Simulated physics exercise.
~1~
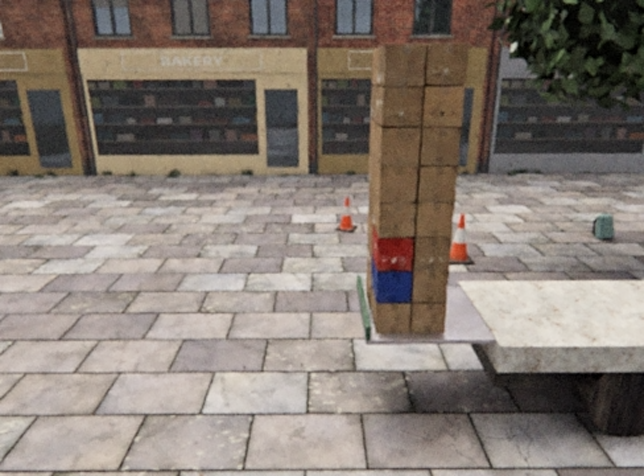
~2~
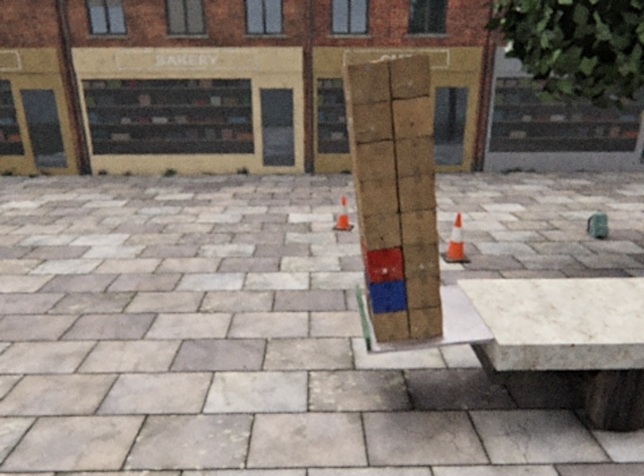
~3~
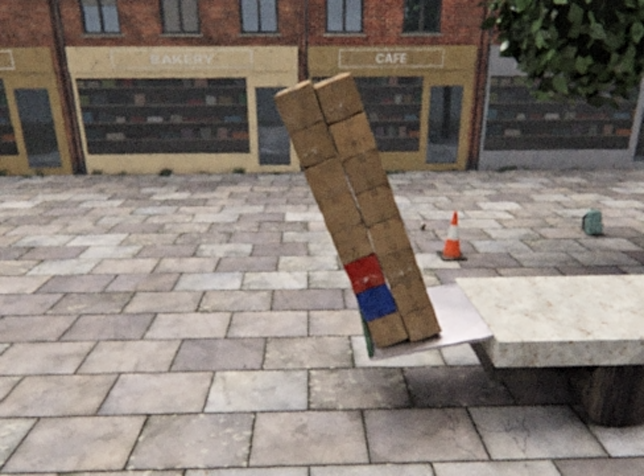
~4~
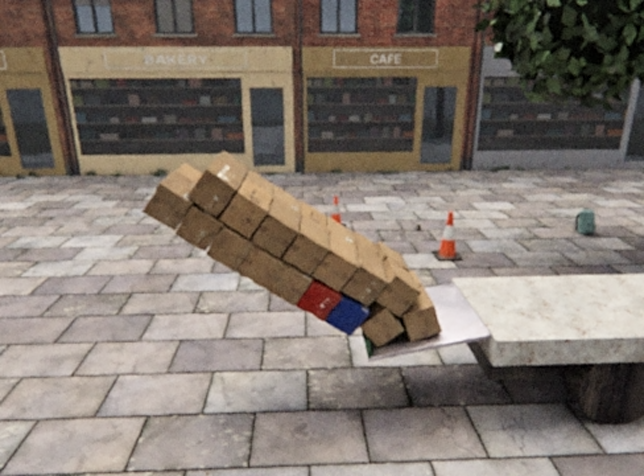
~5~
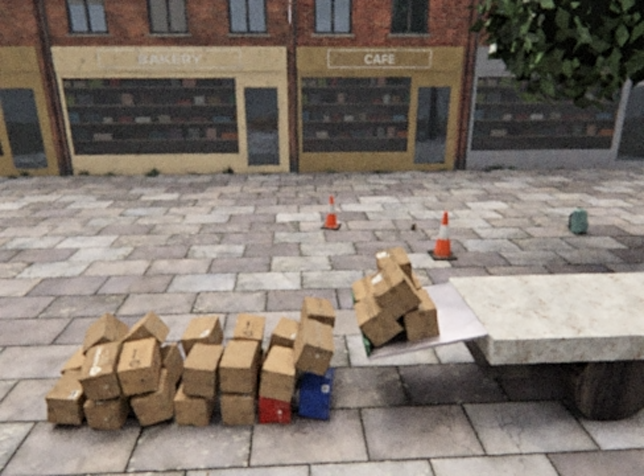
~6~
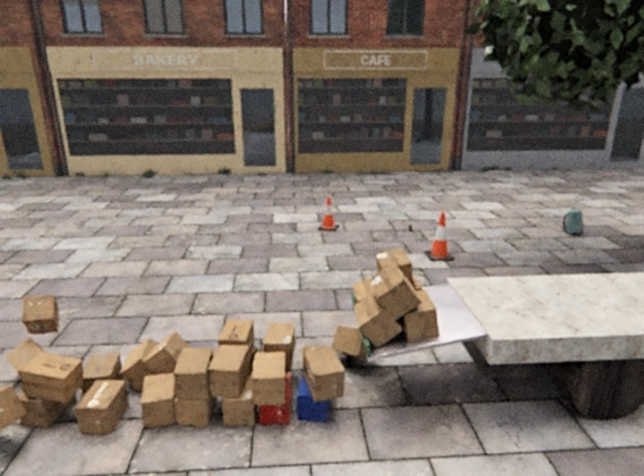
To begin with, a tall stack of brown cartons, with one red and one blue near the bottom, stands on a pale flap at the left end of a flat platform in a paved square before a bakery and a cafe. The flap dips gently and the stack leans left. It tilts further, its rows starting to slip apart, until it slants far out over the paving. The cartons then drop and break into a loose row on the ground, some tumbling farther left. Finally, a small heap remains on the sloping flap, while most cartons, including the red and blue ones, lie on the paving, unbroken.
